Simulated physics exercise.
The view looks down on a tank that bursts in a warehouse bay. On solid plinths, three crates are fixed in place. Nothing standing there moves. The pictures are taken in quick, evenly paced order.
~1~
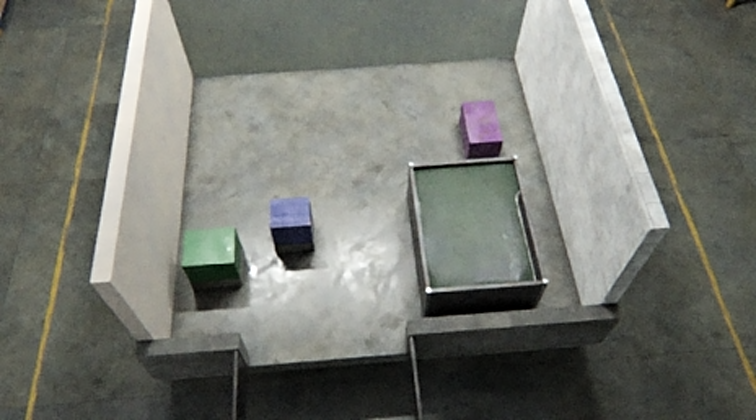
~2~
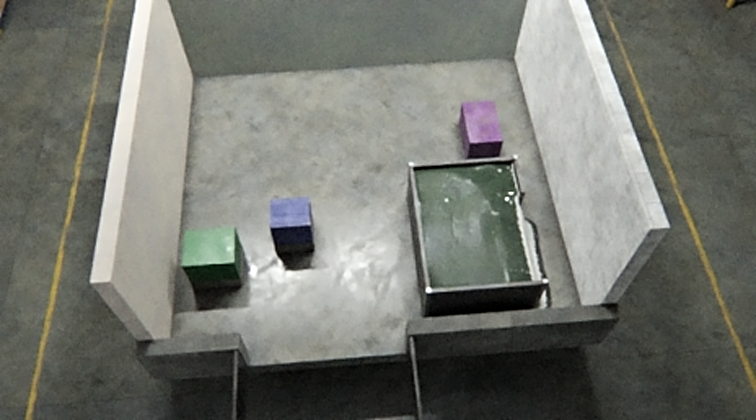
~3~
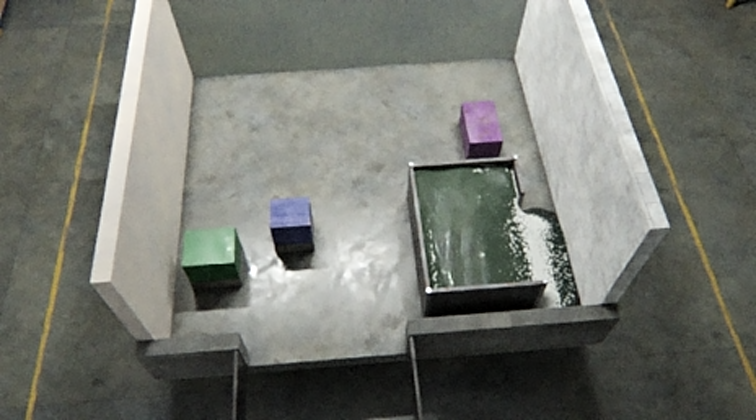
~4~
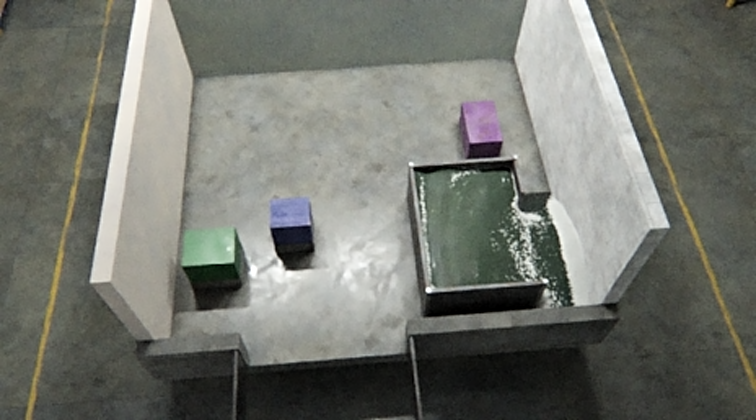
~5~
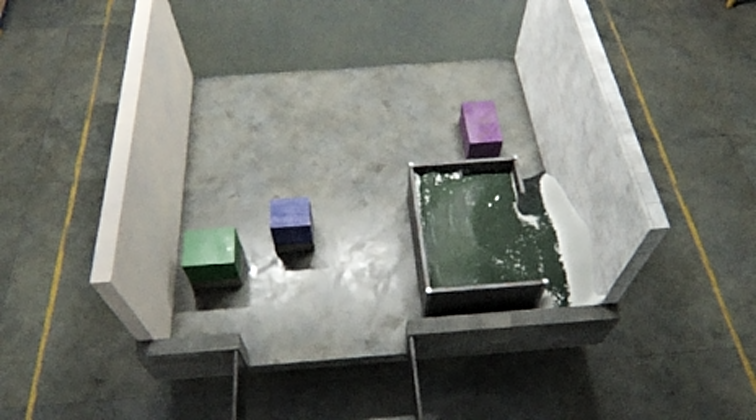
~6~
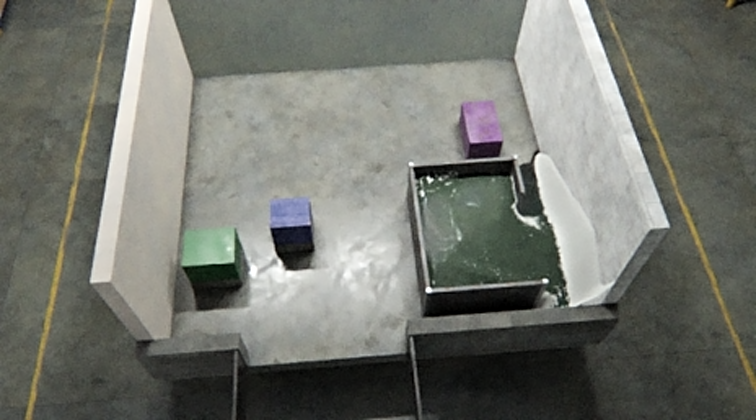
A walled concrete bay in a warehouse is seen from above, with yellow lines on the floor either side. An open tank of dark green water stands at the right, a purple block behind it, and blue and green blocks sit at the left. Water bursts through the tank's right side, foams against the right wall and spreads backward along it, while the blocks and camera stay still.
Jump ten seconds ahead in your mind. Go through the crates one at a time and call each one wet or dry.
The purple crate is wet. The green crate is dry. The blue crate is dry.
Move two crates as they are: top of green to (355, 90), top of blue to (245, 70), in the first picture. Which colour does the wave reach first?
The one in purple.
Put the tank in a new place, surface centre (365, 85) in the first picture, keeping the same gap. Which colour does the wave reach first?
It is the purple-painted one.
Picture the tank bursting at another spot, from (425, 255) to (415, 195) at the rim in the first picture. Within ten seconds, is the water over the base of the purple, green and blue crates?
Result: Purple crate is swamped; green crate is swamped; blue crate is swamped.
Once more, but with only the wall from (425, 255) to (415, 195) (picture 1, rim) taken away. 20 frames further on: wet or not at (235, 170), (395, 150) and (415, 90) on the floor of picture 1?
In the order given, the spots are swamped, not soaked and not soaked.
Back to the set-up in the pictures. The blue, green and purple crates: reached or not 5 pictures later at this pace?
Going crate by crate, blue crate remains dry, green crate remains dry, purple crate got wet.
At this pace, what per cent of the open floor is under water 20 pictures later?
Roughly 65 %.
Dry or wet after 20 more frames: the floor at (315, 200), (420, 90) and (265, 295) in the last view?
First inundated, second inundated, third inundated.
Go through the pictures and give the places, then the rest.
Still water in the tank at (474, 223), in the first picture.
Water pours out at (524, 254) and has run to a hidden place, in the second picture.
The front is at (550, 217), out from the gap at (524, 256), in the third picture.
Water pours out at (523, 257) and has run to (551, 196), in the fourth picture.
Water pours out at (523, 258) and has run to (545, 174), in the fifth picture.
Water pours out at (523, 258) and has run to (540, 152), in the sixth picture.
A moment on, water covers 20 % of the floor; the purple crate water round its plinth, the green crate not reached, the blue crate not reached.
Next, water covers 40 % of the floor; the purple crate water round its plinth, the green crate water round its plinth, the blue crate not reached.
Then, water covers 65 % of the floor; the purple crate water round its plinth, the green crate water round its plinth, the blue crate water round its plinth.
Later, water covers 95 % of the floor; the purple crate water round its plinth, the green crate water round its plinth, the blue crate water round its plinth.
In the end, water covers 100 % of the floor; the purple crate was topped, the green crate stayed above the water, the blue crate stayed above the water.
